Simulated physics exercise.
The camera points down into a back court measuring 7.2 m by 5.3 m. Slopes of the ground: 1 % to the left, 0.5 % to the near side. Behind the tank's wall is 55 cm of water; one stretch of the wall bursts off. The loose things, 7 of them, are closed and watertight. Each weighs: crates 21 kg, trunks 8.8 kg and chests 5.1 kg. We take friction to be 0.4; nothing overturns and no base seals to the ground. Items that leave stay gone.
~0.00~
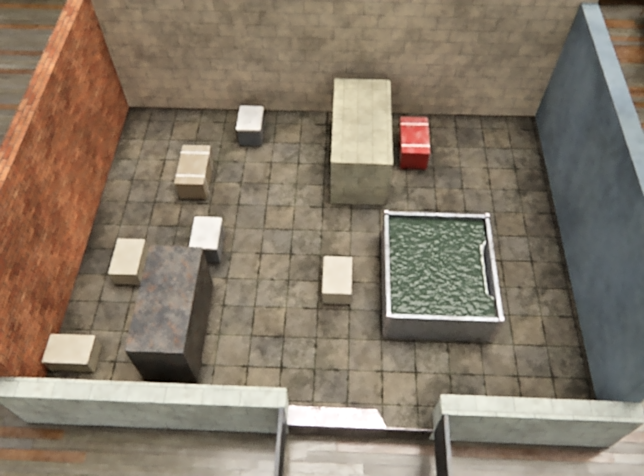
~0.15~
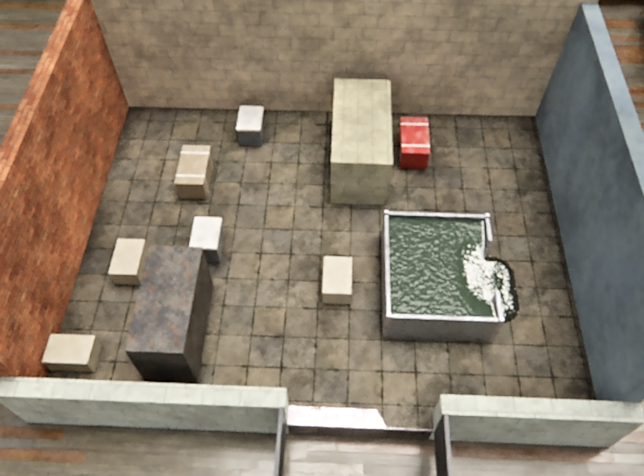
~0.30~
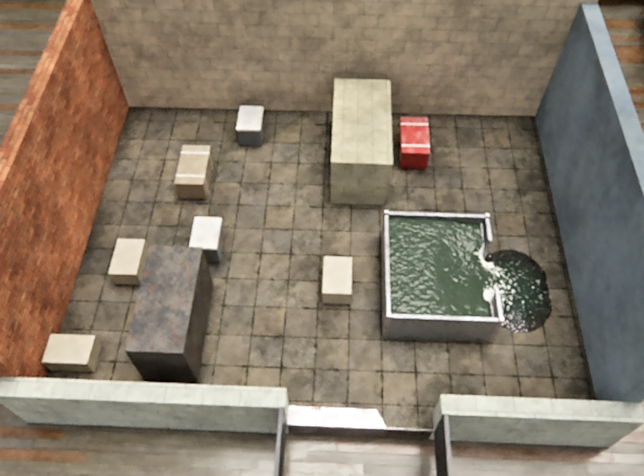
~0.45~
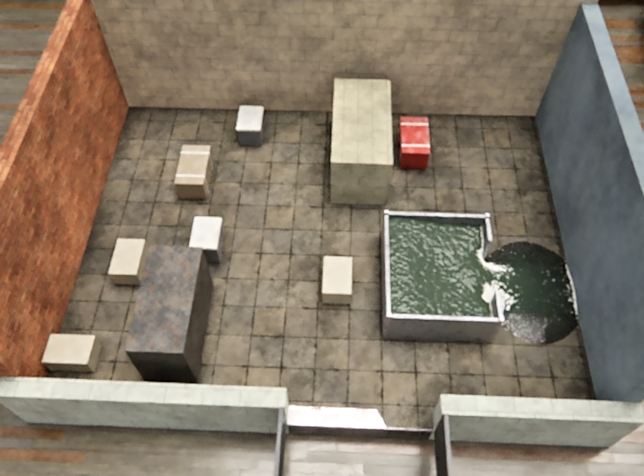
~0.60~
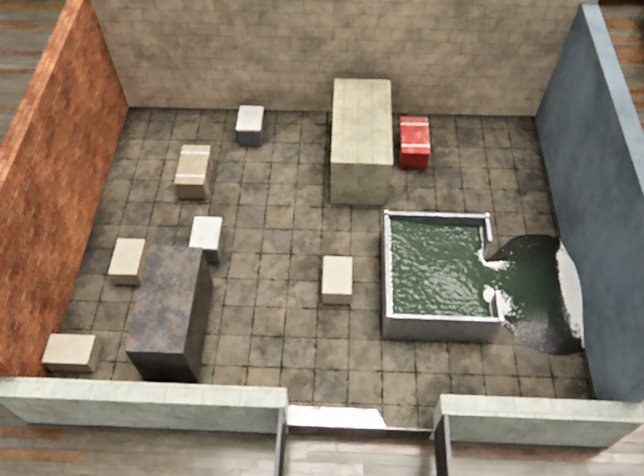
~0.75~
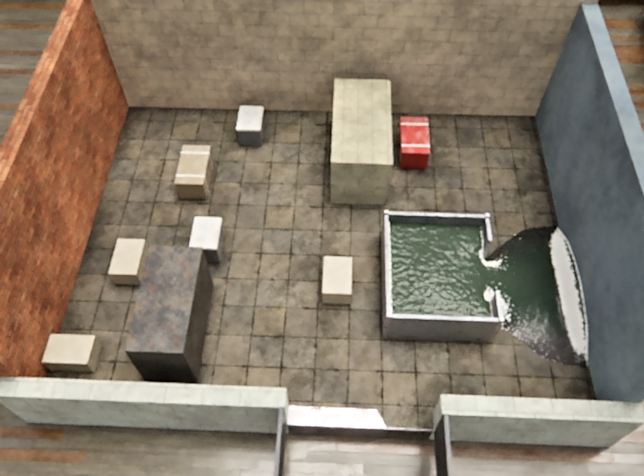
A tank of green water in a walled, tiled court broke open on its right side, and the water gushed out, spread across the floor and reached the blue wall, while the boxes stayed still.
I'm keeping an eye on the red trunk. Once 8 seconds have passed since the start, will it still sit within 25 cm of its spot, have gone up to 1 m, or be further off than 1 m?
It ends up distant.
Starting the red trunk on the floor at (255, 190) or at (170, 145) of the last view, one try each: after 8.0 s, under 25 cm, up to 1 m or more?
Order of tries: It keeps its spot; it keeps its spot.
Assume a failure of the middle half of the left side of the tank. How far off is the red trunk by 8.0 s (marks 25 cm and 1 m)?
In that case the red trunk barely shifts.
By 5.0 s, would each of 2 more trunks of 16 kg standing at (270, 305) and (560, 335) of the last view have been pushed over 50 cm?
Respectively: Inside the limit and outside the limit.
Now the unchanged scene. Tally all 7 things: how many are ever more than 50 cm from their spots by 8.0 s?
2 in all.
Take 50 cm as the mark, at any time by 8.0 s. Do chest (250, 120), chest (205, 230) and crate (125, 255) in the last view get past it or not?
First one went too far, second one stayed inside, third one stayed inside.
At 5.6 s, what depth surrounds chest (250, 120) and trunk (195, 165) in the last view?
Around 2 cm and 0 cm.
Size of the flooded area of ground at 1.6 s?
My estimate is roughly 7.0 m2.
After 1.6 s the red trunk is near (415, 135), 0.0 m from its start, aground; 0 of 7 are out; 0 afloat.
After 3.6 s the red trunk is near (406, 134), 0.1 m from its start, aground; 0 of 7 are out; 0 afloat.
After 5.6 s the red trunk is near (415, 192), 1.2 m from its start, afloat; 0 of 7 are out; 1 afloat.
After 8.0 s the red trunk is near (435, 196), 1.3 m from its start, afloat; 0 of 7 are out; 1 afloat.
